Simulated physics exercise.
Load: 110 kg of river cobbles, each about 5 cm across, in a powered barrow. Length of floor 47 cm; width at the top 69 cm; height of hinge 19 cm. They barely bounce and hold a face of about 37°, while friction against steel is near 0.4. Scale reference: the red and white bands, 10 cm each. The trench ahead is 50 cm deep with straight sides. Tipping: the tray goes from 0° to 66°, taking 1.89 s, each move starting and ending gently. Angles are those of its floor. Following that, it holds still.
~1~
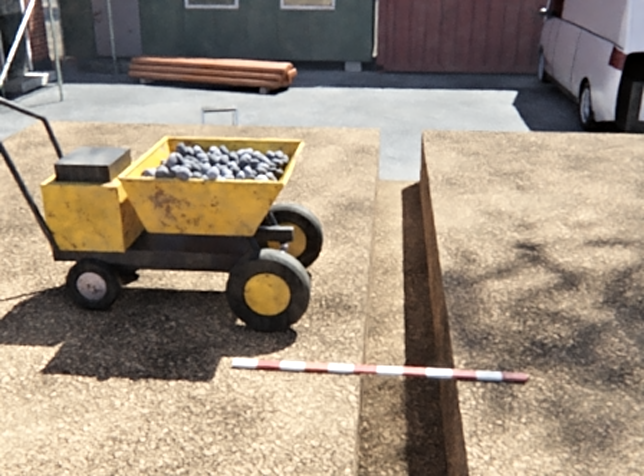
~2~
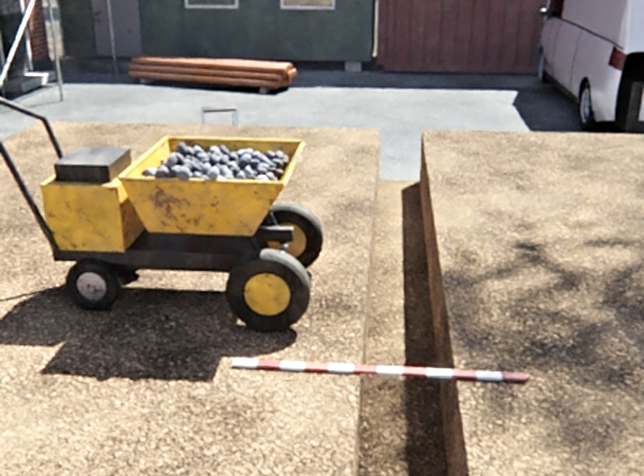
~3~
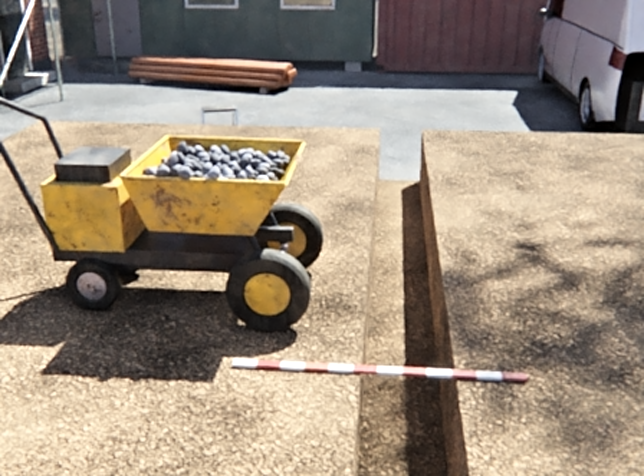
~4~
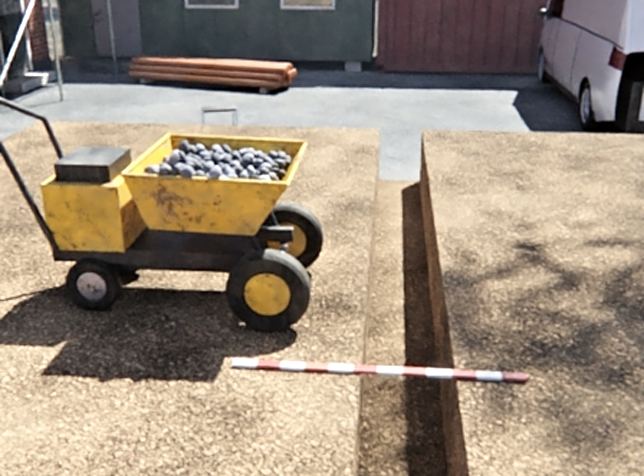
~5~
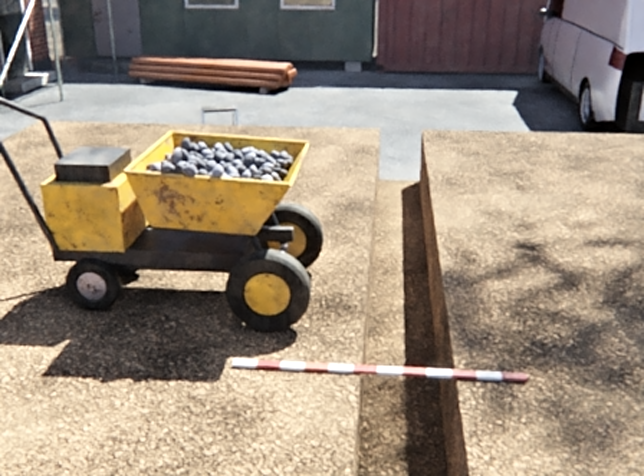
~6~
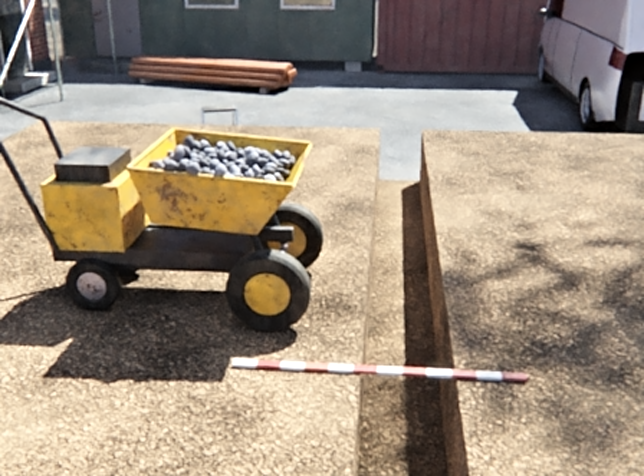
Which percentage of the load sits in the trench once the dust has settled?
Near 72 per cent.
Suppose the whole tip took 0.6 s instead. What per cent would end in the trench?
In that case some 50 per cent.
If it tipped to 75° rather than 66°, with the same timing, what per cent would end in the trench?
The trench would hold about 95% of it.
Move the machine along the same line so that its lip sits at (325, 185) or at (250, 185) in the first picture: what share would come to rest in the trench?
The first gives about 40 percent and the second about 80 percent.
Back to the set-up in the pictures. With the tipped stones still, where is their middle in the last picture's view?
(408, 380).
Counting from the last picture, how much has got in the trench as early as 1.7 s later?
25 per cent or so by then.
Then, 1.1 s after the last picture the floor is at 56°, 99 % in the tray, 1 % in the trench; the foremost stones are at (380, 229).
Then, 1.7 s after the last picture the floor is at 66°, 74 % in the tray, 25 % in the trench, 1 % past the trench; the foremost stones are at (452, 330).
Then, 2.0 s after the last picture the floor is at 66°, 51 % in the tray, 46 % in the trench, 3 % past the trench; the foremost stones are at (497, 302).
Then, 4.0 s after the last picture the floor is at 66°, 24 % in the tray, 72 % in the trench, 4 % past the trench; the foremost stones are at (508, 309).
